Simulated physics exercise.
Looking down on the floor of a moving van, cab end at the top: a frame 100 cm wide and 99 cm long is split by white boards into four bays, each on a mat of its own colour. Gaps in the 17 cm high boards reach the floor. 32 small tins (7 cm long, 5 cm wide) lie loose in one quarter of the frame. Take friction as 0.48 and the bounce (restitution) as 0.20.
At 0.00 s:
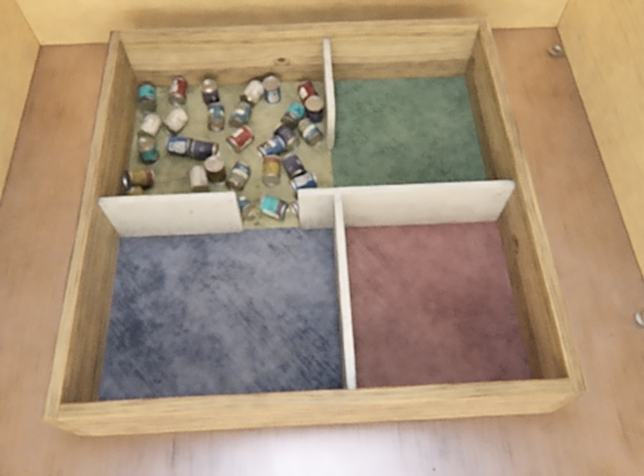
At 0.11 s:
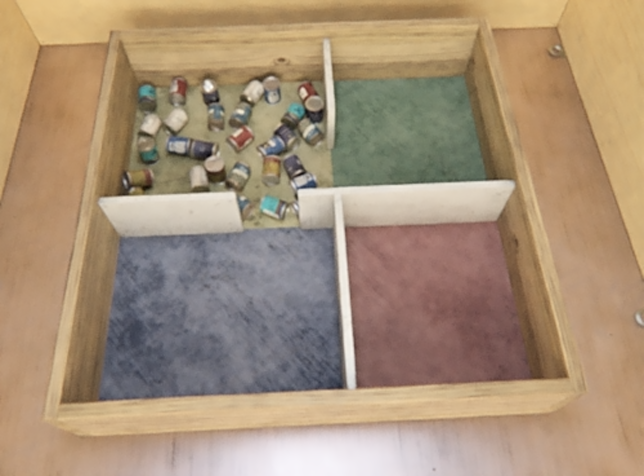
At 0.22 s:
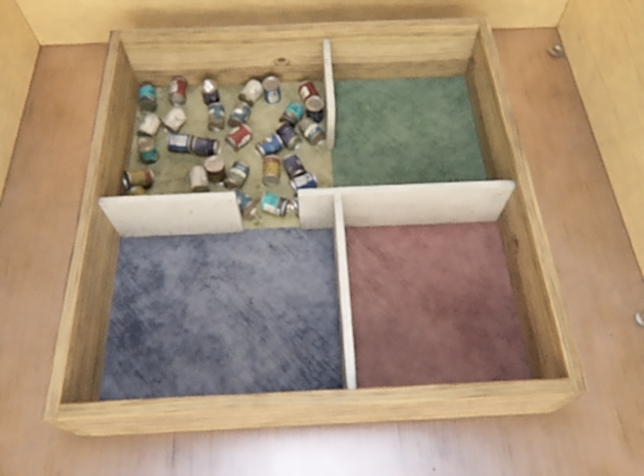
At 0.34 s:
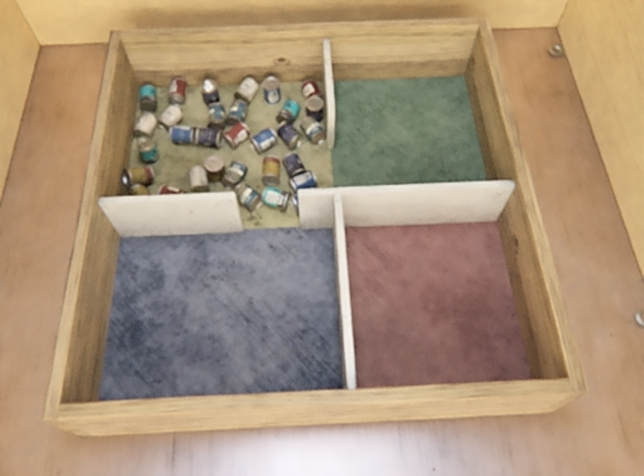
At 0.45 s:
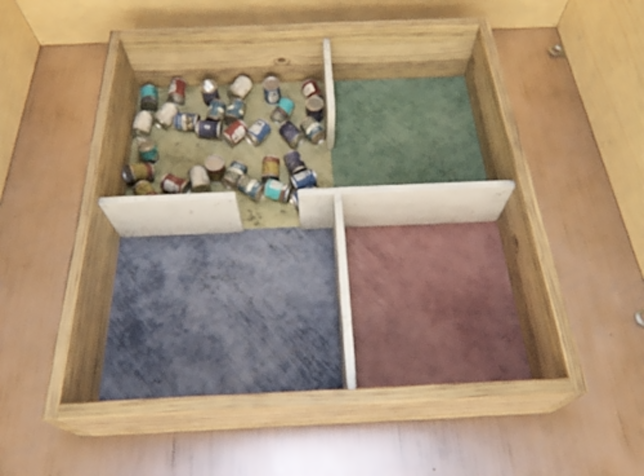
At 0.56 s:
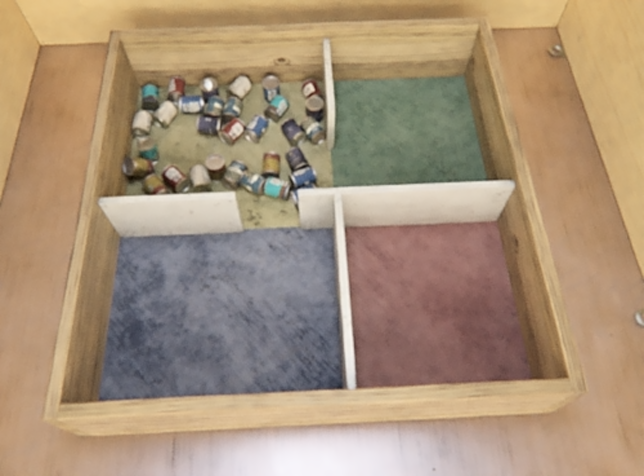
Small tins shift and roll about within the yellow bay of a divided wooden frame.
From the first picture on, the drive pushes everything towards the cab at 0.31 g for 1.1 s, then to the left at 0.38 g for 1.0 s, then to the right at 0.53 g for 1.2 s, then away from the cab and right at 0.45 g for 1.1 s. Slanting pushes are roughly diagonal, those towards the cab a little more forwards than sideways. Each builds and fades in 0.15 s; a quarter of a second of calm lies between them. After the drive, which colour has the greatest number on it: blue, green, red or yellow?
The yellow bay ends with the most.
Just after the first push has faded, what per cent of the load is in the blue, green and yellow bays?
Blue 0, green 0, yellow 100 per cent.
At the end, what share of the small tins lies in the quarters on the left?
Some 80 per cent.
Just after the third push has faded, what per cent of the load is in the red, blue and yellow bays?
Red 0, blue 0, yellow 80 per cent.
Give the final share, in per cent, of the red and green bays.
Red 0, green 20 per cent.
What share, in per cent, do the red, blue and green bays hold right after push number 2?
Red 0, blue 0, green 0 per cent.
After push 1 (1.34 s), 32 in the yellow bay.
After push 2 (2.59 s), 32 in the yellow bay.
After push 3 (4.04 s), 1 in the blue bay, 5 in the green bay and 26 in the yellow bay.
After push 4 (5.39 s), 2 in the blue bay, 6 in the green bay and 24 in the yellow bay.
Outcome (at 6.74 s), 2 in the blue bay, 6 in the green bay and 24 in the yellow bay.
